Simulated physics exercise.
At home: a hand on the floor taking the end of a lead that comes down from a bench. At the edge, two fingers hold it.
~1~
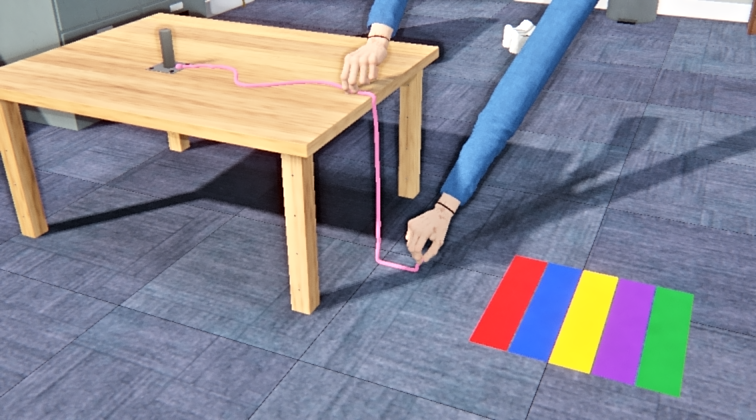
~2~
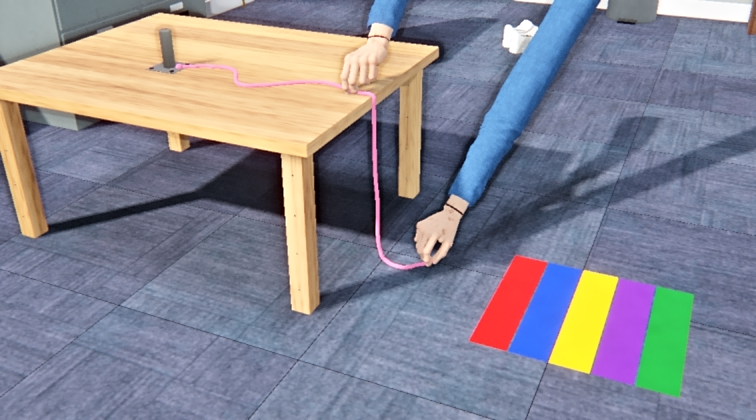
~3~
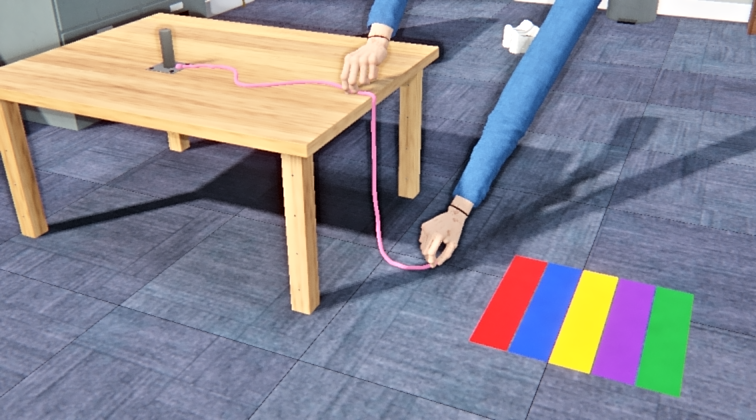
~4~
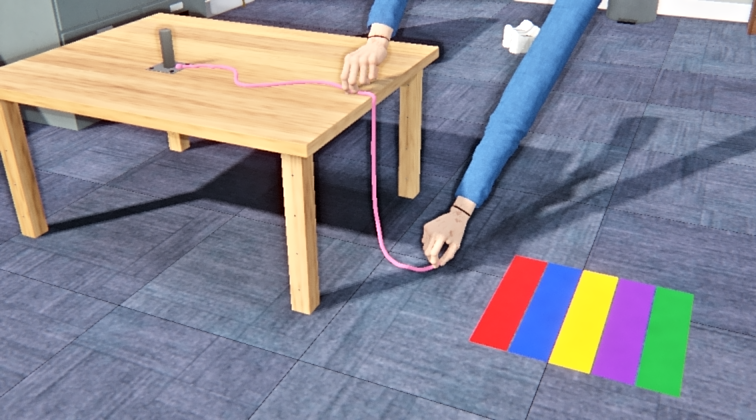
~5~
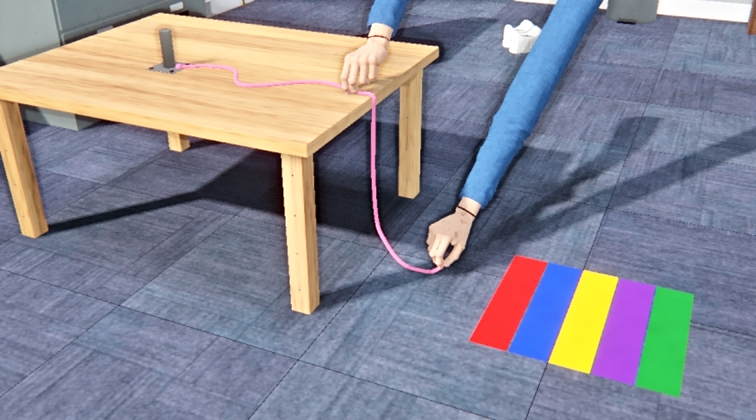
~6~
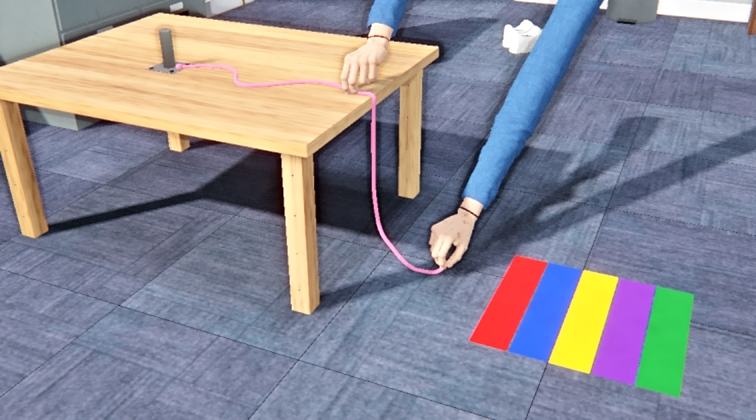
The clip opens on a pink cord running across a wooden table and down over its edge, one hand at the edge and another holding the end near the floor. The lower hand shifts slightly right, toward the coloured stripes, and the hanging cord's sharp bend eases into a smooth curve.
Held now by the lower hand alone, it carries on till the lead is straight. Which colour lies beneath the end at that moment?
Yellow.
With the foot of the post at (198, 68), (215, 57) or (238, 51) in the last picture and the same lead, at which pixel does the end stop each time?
One per try, in order: (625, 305), (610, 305), (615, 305).
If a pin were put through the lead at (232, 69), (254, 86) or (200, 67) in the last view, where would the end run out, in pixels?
First near (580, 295), then near (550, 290), then near (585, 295).
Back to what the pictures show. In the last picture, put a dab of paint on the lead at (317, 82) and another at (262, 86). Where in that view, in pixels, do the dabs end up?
End points: Roughly (343, 92); roughly (293, 84).
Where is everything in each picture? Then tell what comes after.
In the first frame, end (422, 260); red (497, 328); blue (536, 338); yellow (576, 348); purple (617, 359); green (661, 370).
In the second frame, end (431, 262); lead through (212, 67) (239, 84) (317, 82) (374, 108) (376, 179) (379, 247).
In the third frame, end (436, 263).
In the fourth frame, end (438, 264); lead through (212, 67) (239, 84) (317, 82) (374, 108) (374, 178) (383, 247).
In the fifth frame, end (443, 265).
In the sixth frame, end (446, 265); lead through (212, 67) (239, 84) (317, 82) (374, 108) (374, 178) (391, 247).
A little later, end near (508, 280); over red.
Next, end near (558, 291); over blue.
When it is tight, end near (588, 298); over yellow. Over yellow.
